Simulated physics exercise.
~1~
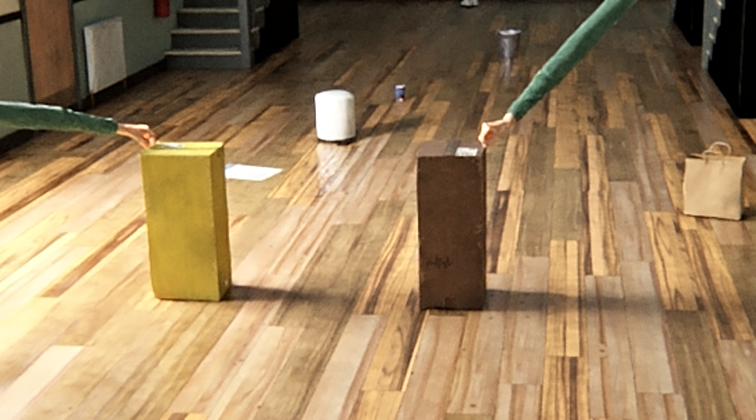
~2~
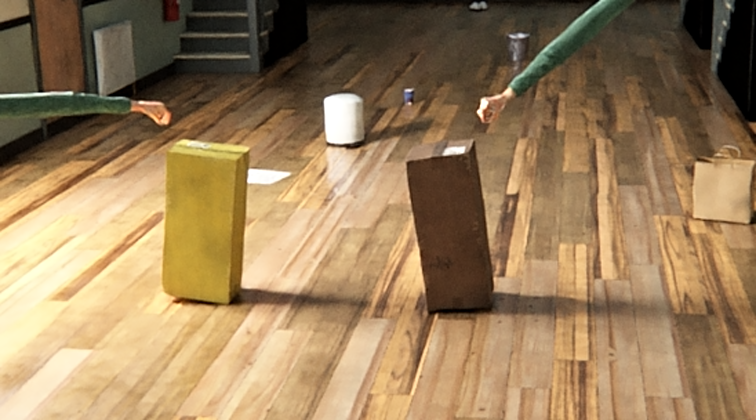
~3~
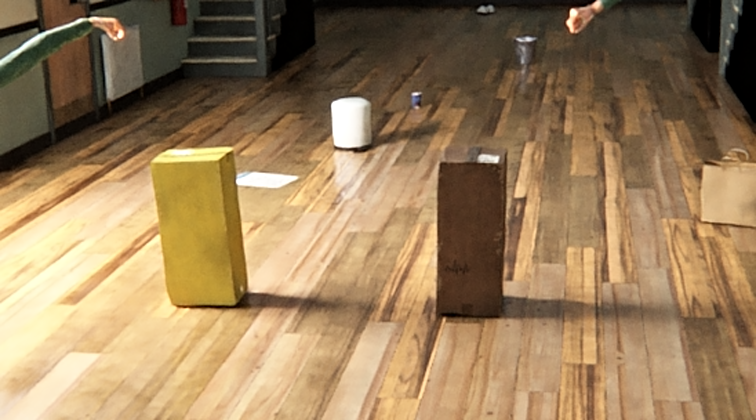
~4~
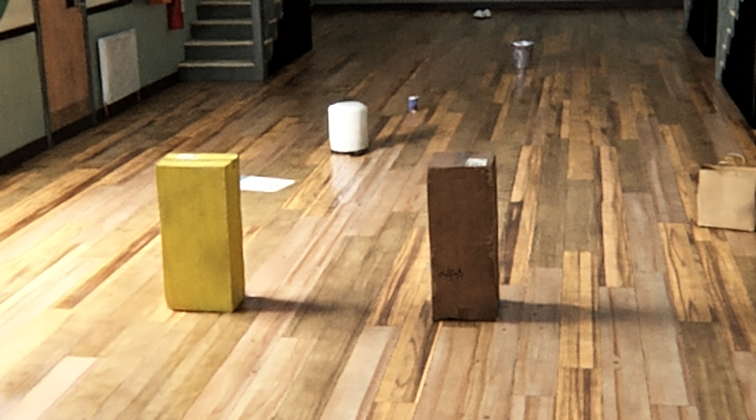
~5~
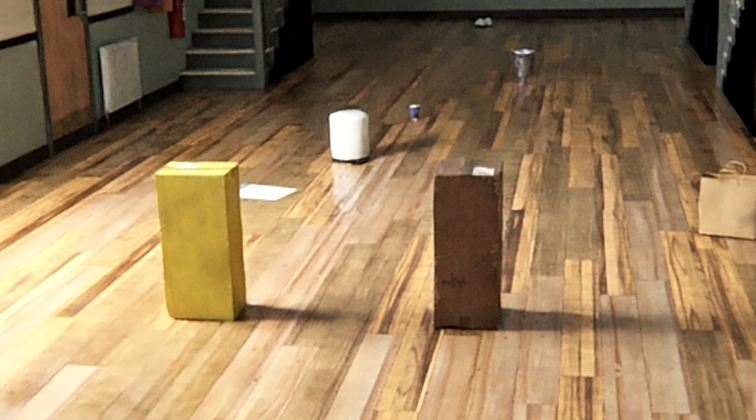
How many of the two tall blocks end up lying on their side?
None of them do. Both the yellow block and the brown block are standing upright at the end.
